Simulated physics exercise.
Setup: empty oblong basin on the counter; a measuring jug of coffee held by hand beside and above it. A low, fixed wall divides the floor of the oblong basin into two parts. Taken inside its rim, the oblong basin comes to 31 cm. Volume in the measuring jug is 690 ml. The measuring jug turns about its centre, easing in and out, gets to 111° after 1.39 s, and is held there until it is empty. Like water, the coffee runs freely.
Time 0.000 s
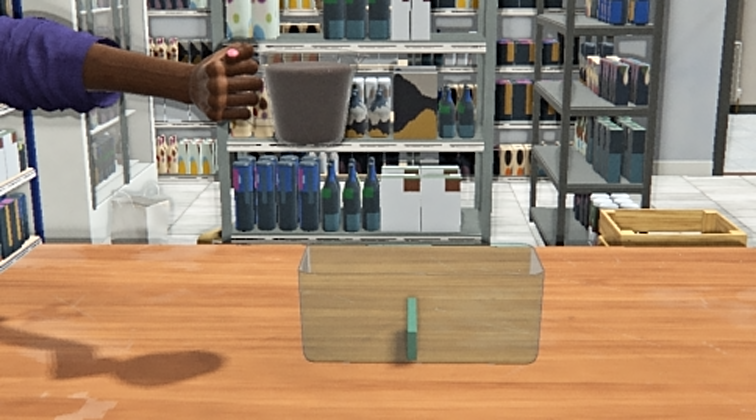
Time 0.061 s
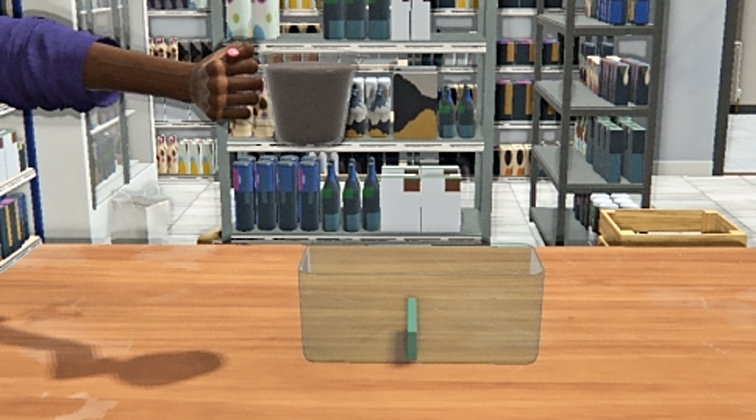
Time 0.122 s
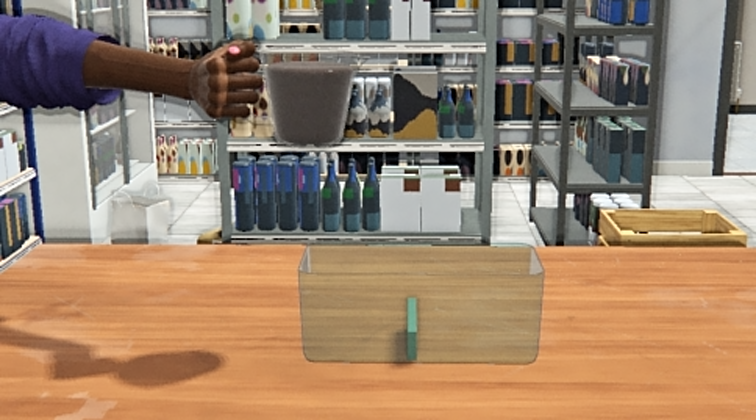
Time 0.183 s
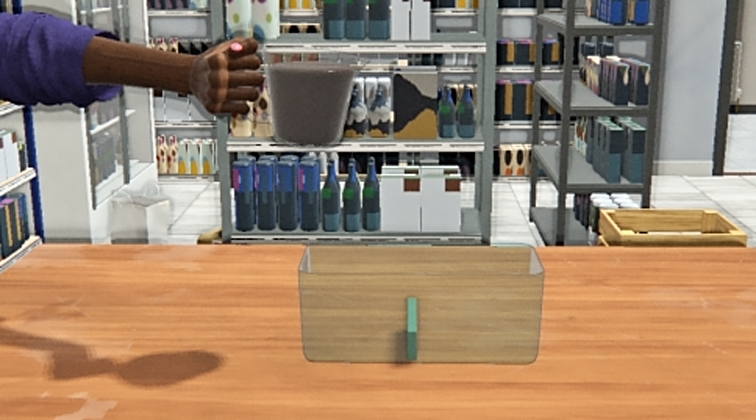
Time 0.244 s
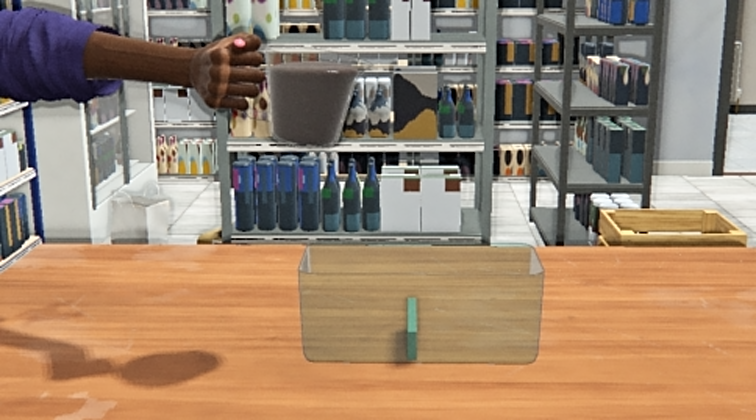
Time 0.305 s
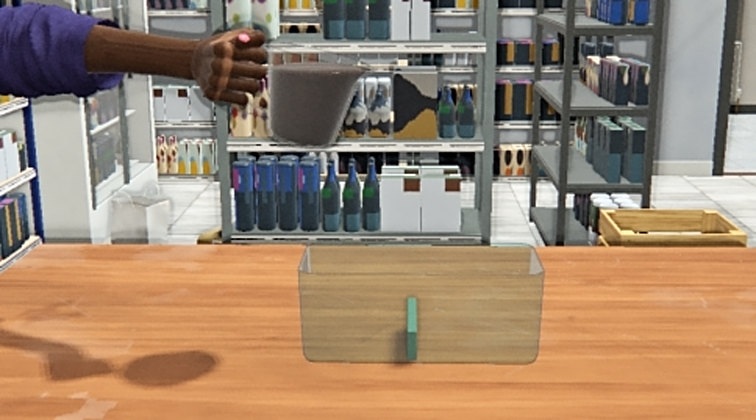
The clip opens on a hand holding a clear measuring jug of dark coffee, level, above an empty, clear oblong basin on a wooden counter, with stocked shelves behind. The hand barely moves the jug at first, then turns it slightly clockwise, its right rim dipping a little lower by the end.
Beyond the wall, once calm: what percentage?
74 out of 100.
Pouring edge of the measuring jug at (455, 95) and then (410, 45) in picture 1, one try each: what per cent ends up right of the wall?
70 in a hundred, followed by 90 in a hundred.
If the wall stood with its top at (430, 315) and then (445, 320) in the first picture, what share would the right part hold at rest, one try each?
The first gives near 55 per cent and the second near 35 per cent.
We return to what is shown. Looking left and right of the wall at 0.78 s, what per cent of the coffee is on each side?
About 0 left, 8 right.
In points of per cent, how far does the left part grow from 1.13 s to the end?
20 %.
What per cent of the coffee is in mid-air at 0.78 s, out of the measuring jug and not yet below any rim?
Estimate: Some 26 % of the total.
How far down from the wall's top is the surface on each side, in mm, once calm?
For the left, around 32 mm; for the right, around 14 mm.
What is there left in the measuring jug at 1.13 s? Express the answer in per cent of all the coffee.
Close to 10 percent of the whole amount.
By 0.78 s the tilt is 66° and 67 per cent is still to pour, 0 is left of the wall and 8 right of it.
By 1.13 s the tilt is 102° and 10 per cent is still to pour, 3 is left of the wall and 67 right of it.
By 1.49 s the tilt is 111° and 0 per cent is still to pour, 19 is left of the wall and 80 right of it.
By 1.89 s the tilt is 111° and 0 per cent is still to pour, 24 is left of the wall and 75 right of it.
At rest 24 per cent lies left of the wall, 74 right of it and 1 outside.
